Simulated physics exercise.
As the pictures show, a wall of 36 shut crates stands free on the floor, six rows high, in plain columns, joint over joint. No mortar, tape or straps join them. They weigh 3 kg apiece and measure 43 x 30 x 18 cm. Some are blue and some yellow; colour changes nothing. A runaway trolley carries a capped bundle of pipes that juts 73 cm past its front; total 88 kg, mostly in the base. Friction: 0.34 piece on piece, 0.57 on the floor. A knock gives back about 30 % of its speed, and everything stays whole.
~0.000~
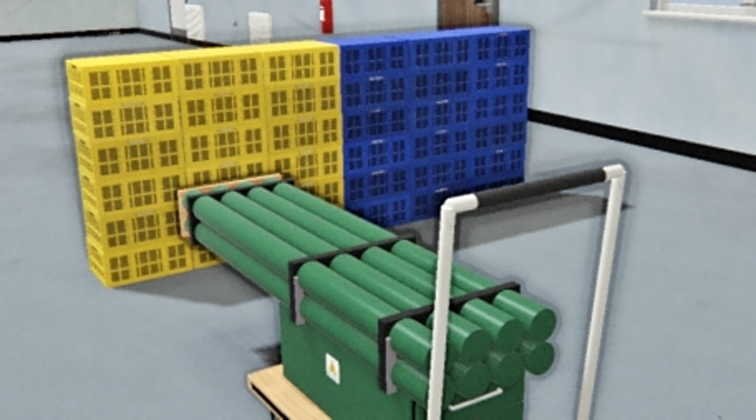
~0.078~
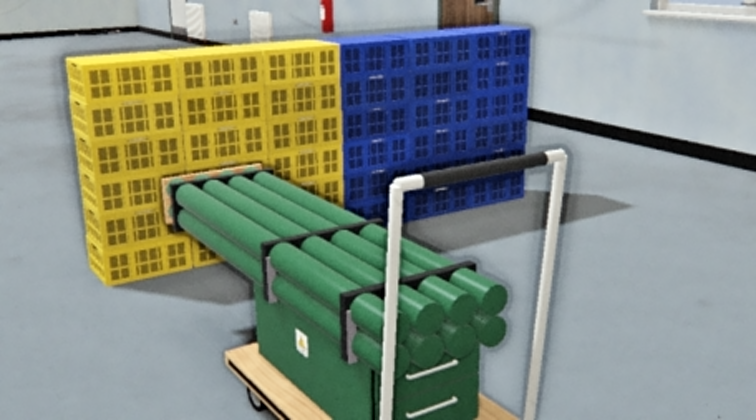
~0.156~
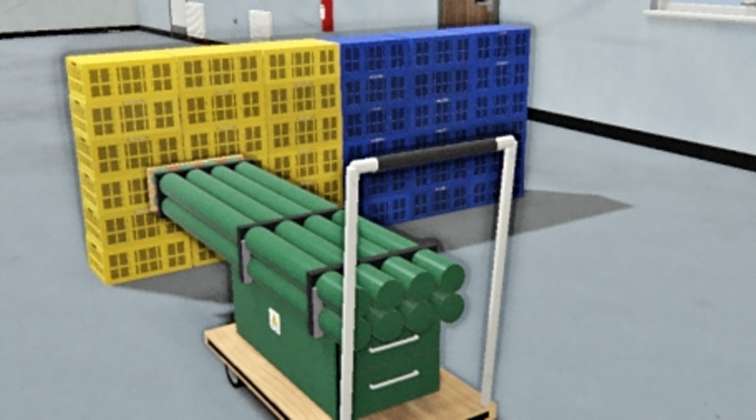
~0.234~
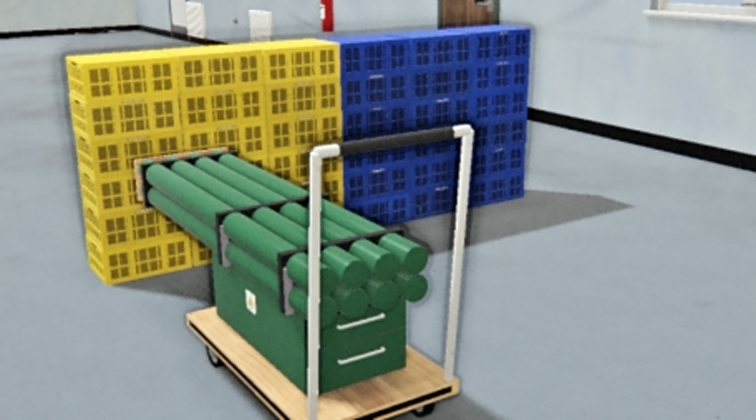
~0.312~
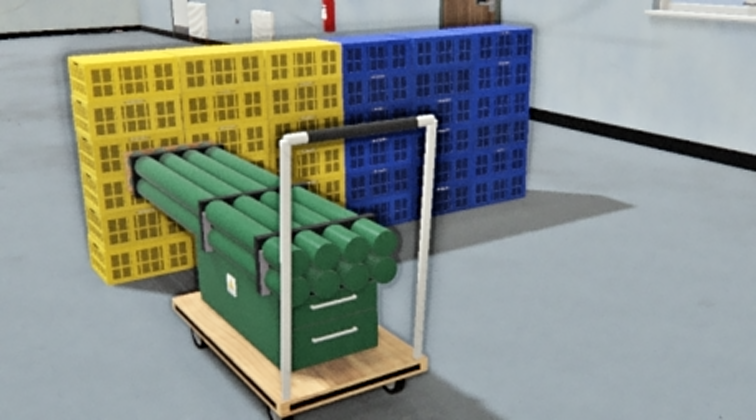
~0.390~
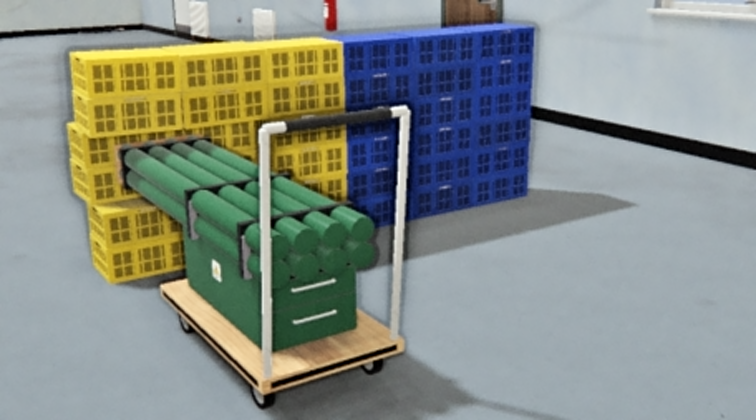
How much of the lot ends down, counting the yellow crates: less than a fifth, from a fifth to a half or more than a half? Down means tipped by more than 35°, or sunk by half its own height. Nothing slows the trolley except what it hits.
Ending down: From a fifth to a half.
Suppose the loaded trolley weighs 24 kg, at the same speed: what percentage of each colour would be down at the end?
In that case yellow 40, blue 0 per cent.
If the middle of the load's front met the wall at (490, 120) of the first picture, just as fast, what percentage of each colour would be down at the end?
Then yellow 0, blue 30 per cent.
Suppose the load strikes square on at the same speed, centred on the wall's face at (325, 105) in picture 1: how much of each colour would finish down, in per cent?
In that case yellow 10, blue 20 per cent.
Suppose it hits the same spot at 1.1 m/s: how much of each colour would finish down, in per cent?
Then yellow 50, blue 0 per cent.
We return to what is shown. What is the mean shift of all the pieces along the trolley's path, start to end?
Some 45 cm on average.
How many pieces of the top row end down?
The count is 2.
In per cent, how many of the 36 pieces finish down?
About 20 per cent.
After 0.70 s, load 74 cm past the wall's line, still rolling; 6 of the 18 yellow crates down (6 of 36 in all colours); top yellow crate leaning 21°, 8 cm lower.
After 1.08 s, load 1.24 m past the wall's line, still rolling; 7 of the 18 yellow crates down (7 of 36 in all colours); top yellow crate leaning 42°, 16 cm lower.
After 1.92 s, load 1.95 m past the wall's line, still rolling; 7 of the 18 yellow crates down (7 of 36 in all colours); top yellow crate leaning 28°, 18 cm lower.
At rest (3.5 s), load 2.25 m past the wall's line, stopped; 7 of the 18 yellow crates down (7 of 36 in all colours); top yellow crate 24 cm lower; top blue crate unmoved. That is 39 per cent. As the last picture would show them, middles, top blue crate near (432, 48).
